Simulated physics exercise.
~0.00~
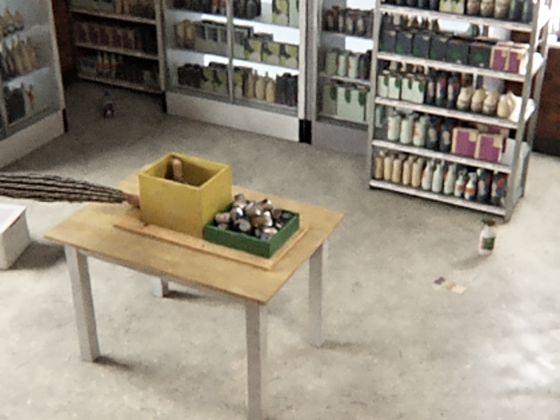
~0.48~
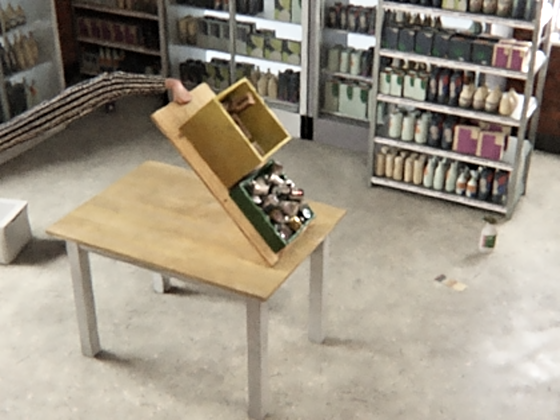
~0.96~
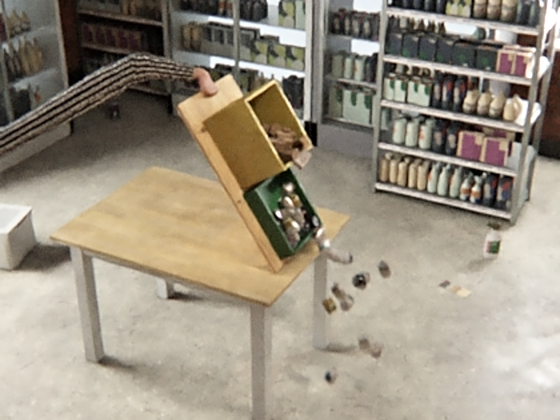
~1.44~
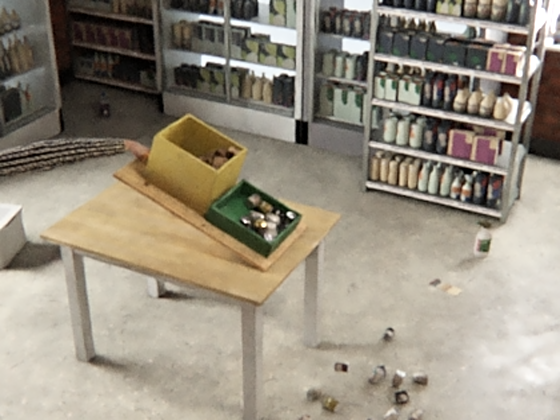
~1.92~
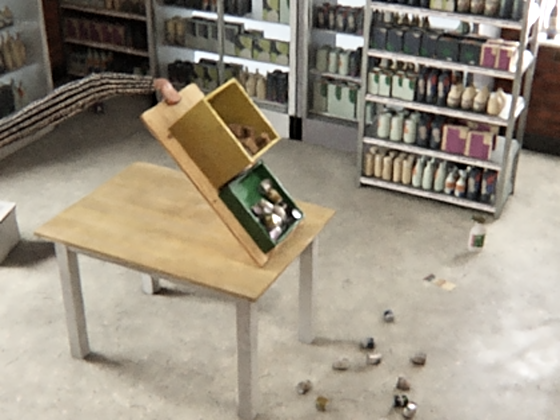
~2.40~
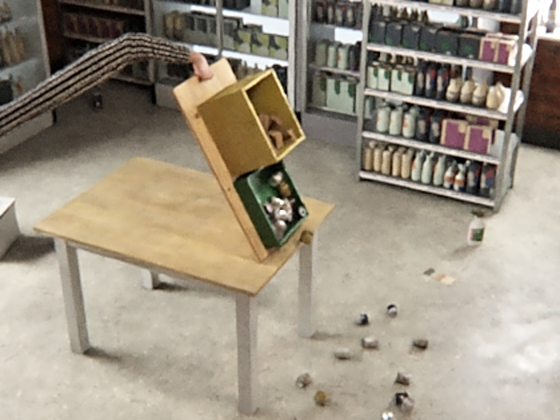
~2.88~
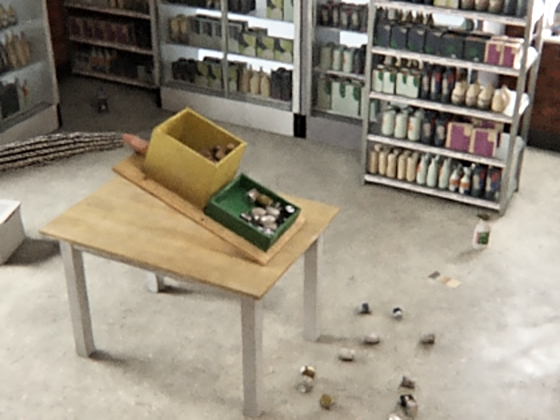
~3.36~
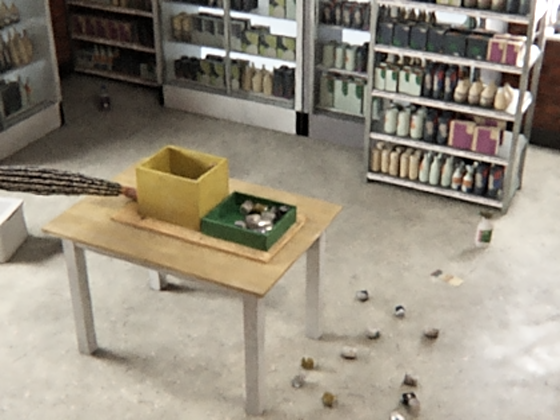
A board with two containers tips right twice, spills small cans, and settles flat.
